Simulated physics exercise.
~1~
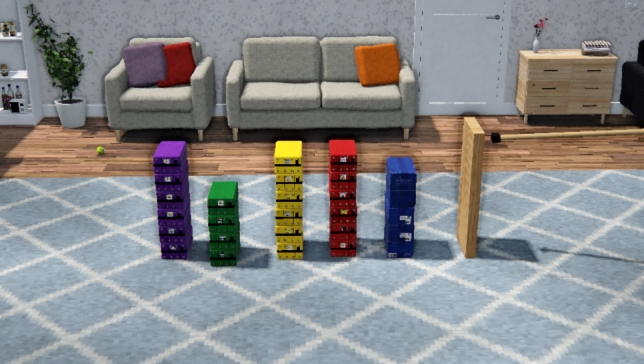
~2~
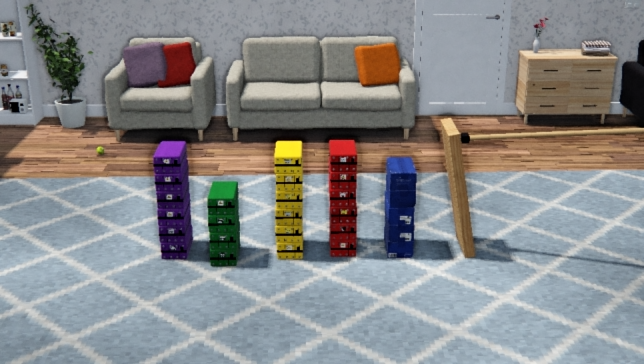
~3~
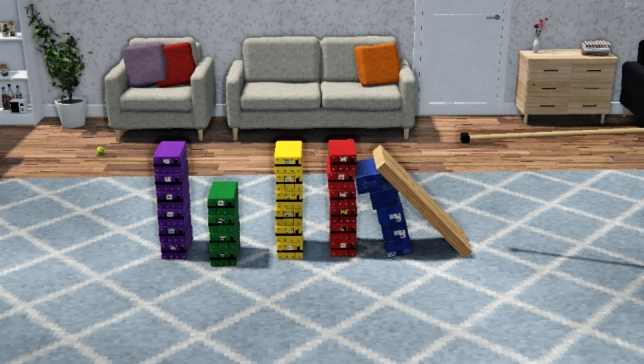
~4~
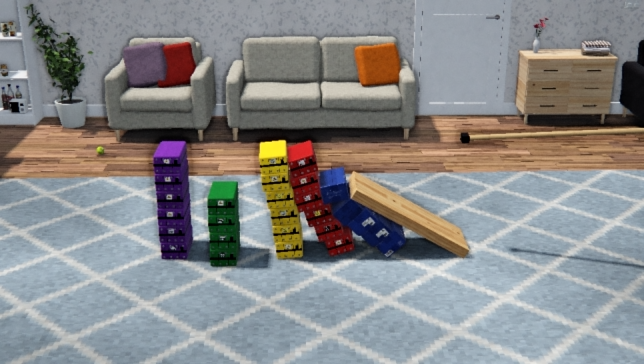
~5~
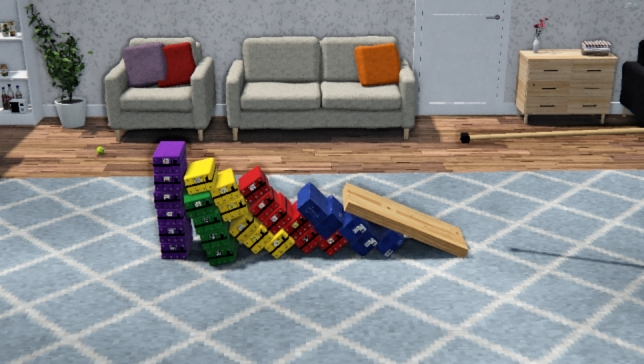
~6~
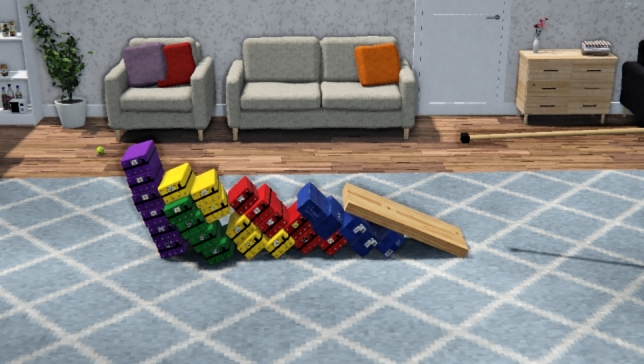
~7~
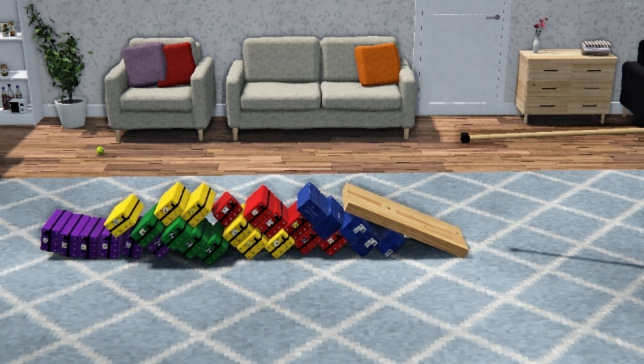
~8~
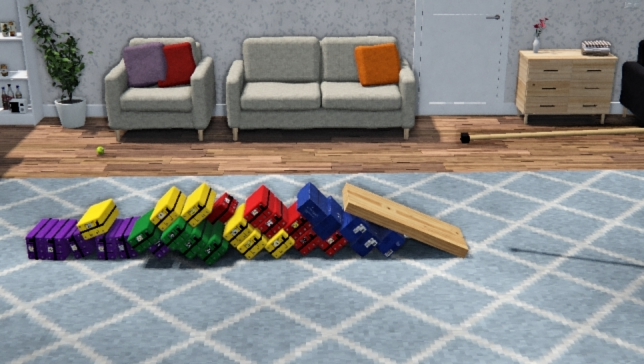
A wooden board, pushed by a pole, tipped left onto a blue stack of boxes, which toppled into the red, yellow, green and purple stacks in turn, until all five lay slumped in a jumbled row across the rug with the board resting on top.
